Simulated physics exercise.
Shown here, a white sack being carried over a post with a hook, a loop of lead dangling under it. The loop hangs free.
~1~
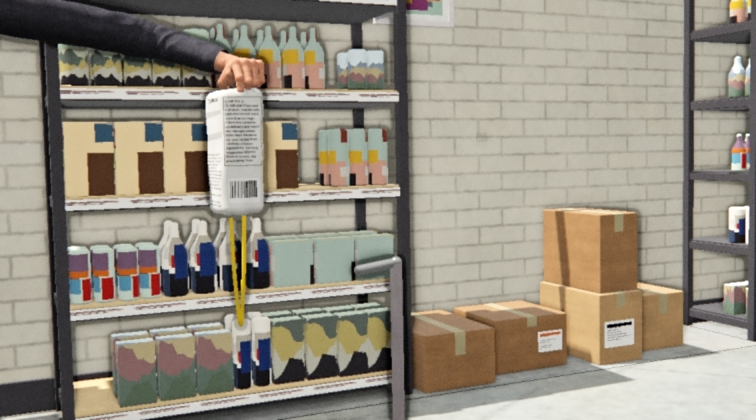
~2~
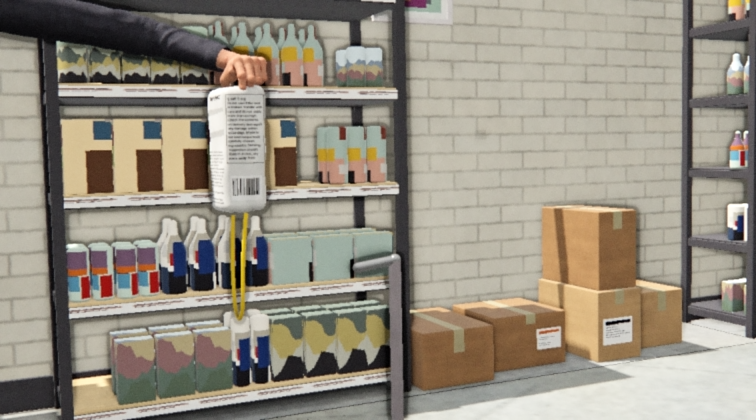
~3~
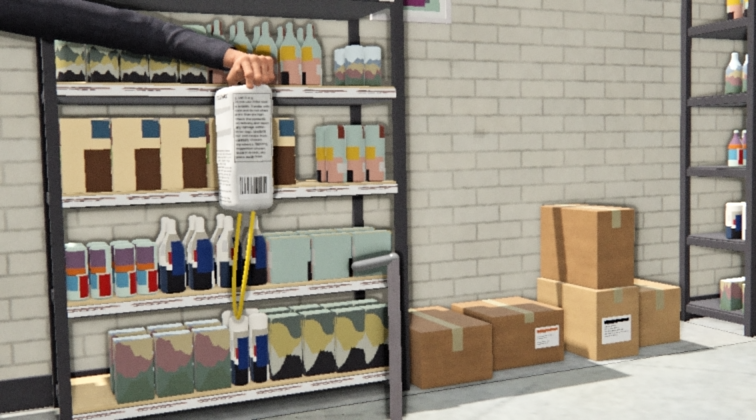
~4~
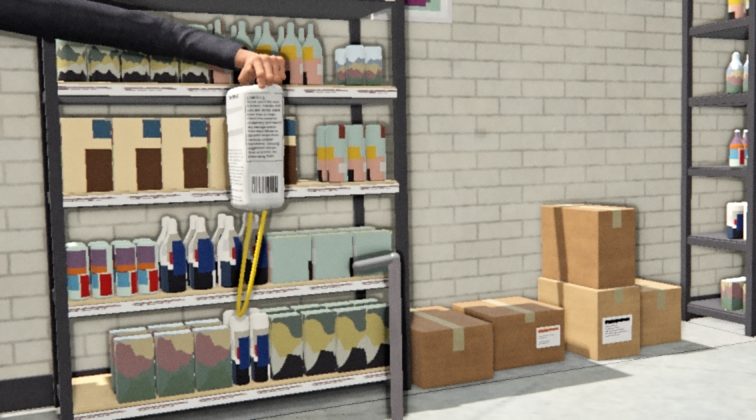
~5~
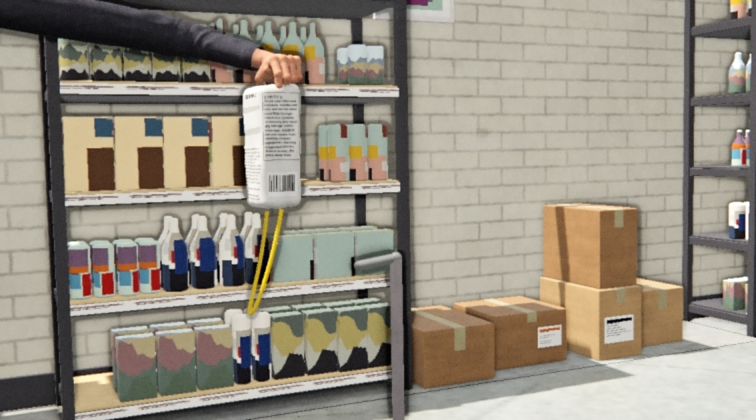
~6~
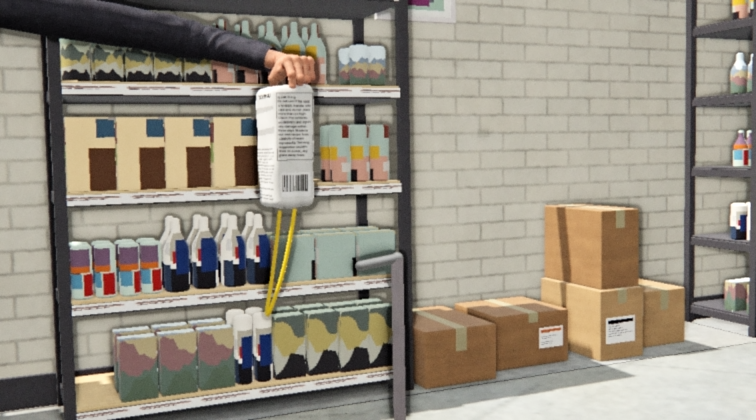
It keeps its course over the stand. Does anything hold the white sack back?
As it turns out, the white sack snags on the hook.
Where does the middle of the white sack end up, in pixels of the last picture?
At about (460, 144).
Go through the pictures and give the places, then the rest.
The first frame shows white sack (235, 152); hook tip (359, 270).
The second frame shows white sack (237, 150); bottom of the loop (240, 319).
The third frame shows white sack (245, 149).
The fourth frame shows white sack (256, 148); bottom of the loop (240, 316).
The fifth frame shows white sack (272, 147).
The sixth frame shows white sack (285, 147); bottom of the loop (268, 315); hook tip (360, 266); hook points towards it, loop hangs below the hook.
Then, 0.20 s on from there, sack nearing the post near (314, 147).
Then, 0.68 s on from there, sack over the post near (379, 146).
Then, 1.16 s on from there, sack past the post near (440, 145).
In the end, sack past the post near (460, 144); loop tight round the post, hand stopped. The white sack gets caught.
